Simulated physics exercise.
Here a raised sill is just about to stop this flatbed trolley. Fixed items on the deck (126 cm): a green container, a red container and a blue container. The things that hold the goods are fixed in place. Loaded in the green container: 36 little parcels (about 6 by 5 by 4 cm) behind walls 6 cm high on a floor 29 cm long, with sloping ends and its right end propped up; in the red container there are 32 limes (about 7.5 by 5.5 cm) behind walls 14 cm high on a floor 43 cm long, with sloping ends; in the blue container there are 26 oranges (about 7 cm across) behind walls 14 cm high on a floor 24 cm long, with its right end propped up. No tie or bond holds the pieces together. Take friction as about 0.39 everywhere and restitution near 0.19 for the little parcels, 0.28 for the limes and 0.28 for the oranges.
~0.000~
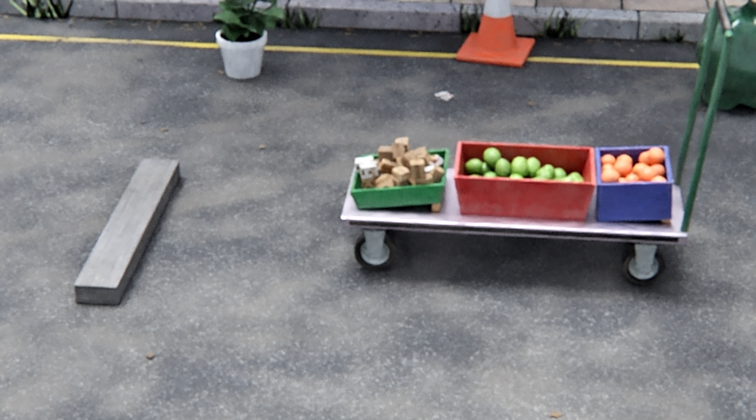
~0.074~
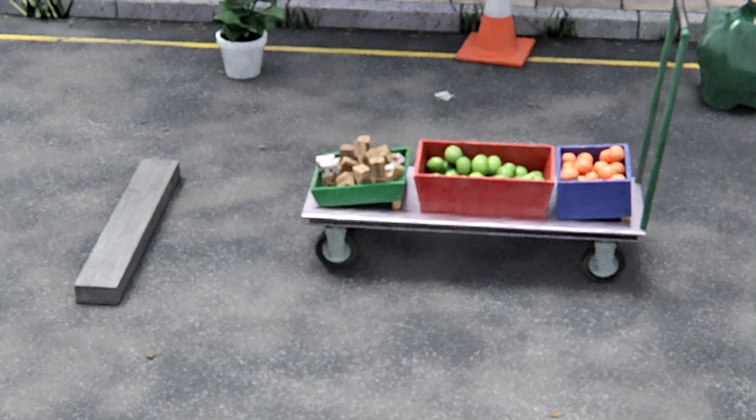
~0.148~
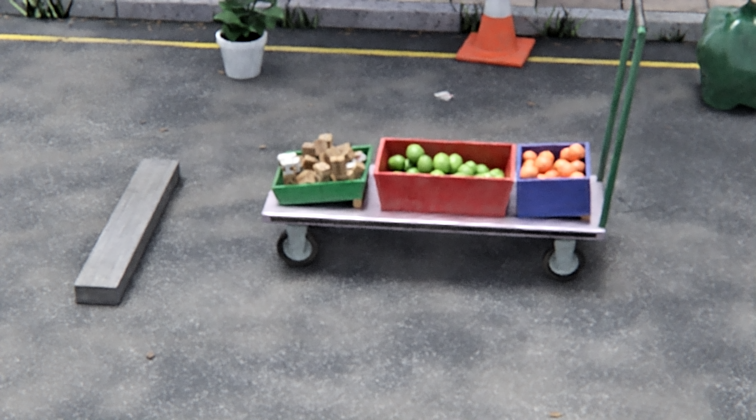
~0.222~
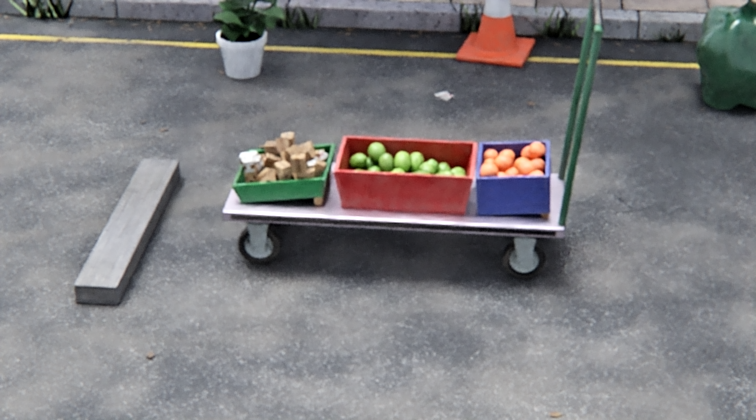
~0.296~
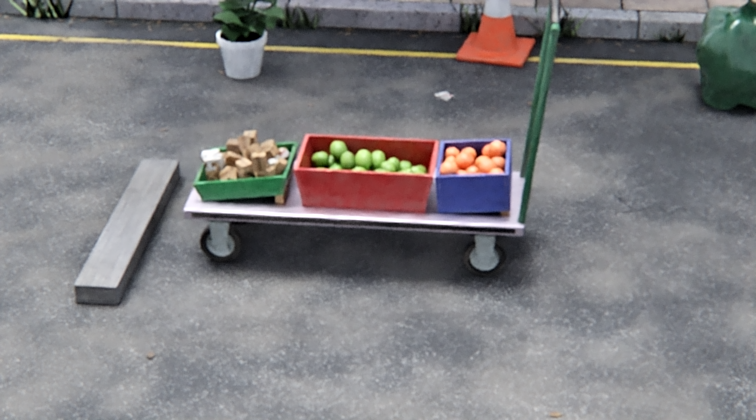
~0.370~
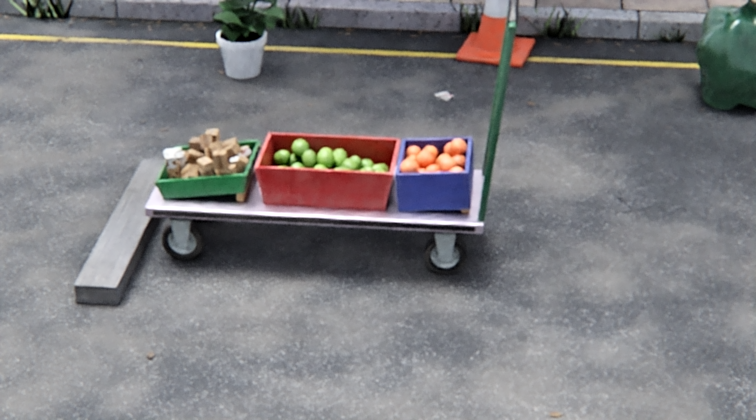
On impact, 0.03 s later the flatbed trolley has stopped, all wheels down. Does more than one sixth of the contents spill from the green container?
My guess is the losses will surpass a sixth of the load.
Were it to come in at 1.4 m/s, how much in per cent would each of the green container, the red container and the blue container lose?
In that case the green container sheds 30 per cent of its load, the red container 0 per cent, and the blue container 0 per cent.
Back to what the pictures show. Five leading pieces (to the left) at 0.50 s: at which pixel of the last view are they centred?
(115, 156).
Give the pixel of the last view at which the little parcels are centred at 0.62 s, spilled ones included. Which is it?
(159, 167).
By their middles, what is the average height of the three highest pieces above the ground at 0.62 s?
I'd put it close to 44 cm.
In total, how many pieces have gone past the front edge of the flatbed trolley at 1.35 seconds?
Count: Approx. 12.
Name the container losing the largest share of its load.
Result: Green container.
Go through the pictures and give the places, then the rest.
In the first frame (we follow the rim corner now nearest the camera), green container at (442, 184); red container at (592, 183); 82 cm still to roll; nothing out yet.
Green container at (402, 182); red container at (551, 181); 67 cm still to roll, in the second frame.
Green container at (362, 180); red container at (511, 179); 53 cm still to roll, in the third frame.
Green container at (322, 178); red container at (470, 177); 38 cm still to roll, in the fourth frame.
Green container at (283, 176); red container at (430, 175); 23 cm still to roll, in the fifth frame.
Green container at (244, 174); red container at (390, 173); 8 cm still to roll; nothing out yet, in the sixth frame.
After 0.40 s, contact.
After 0.50 s, 6 of 36 out of the green container, 0 of 32 out of the red container and 0 of 26 out of the blue container.
After 0.62 s, 13 of 36 out of the green container, 0 of 32 out of the red container and 1 of 26 out of the blue container.
After 0.85 s, 13 of 36 out of the green container, 0 of 32 out of the red container and 2 of 26 out of the blue container.
Outcome (at 1.35 s), 14 of 36 out of the green container, 0 of 32 out of the red container and 2 of 26 out of the blue container. Asked share, 14 of 36, 39 per cent.
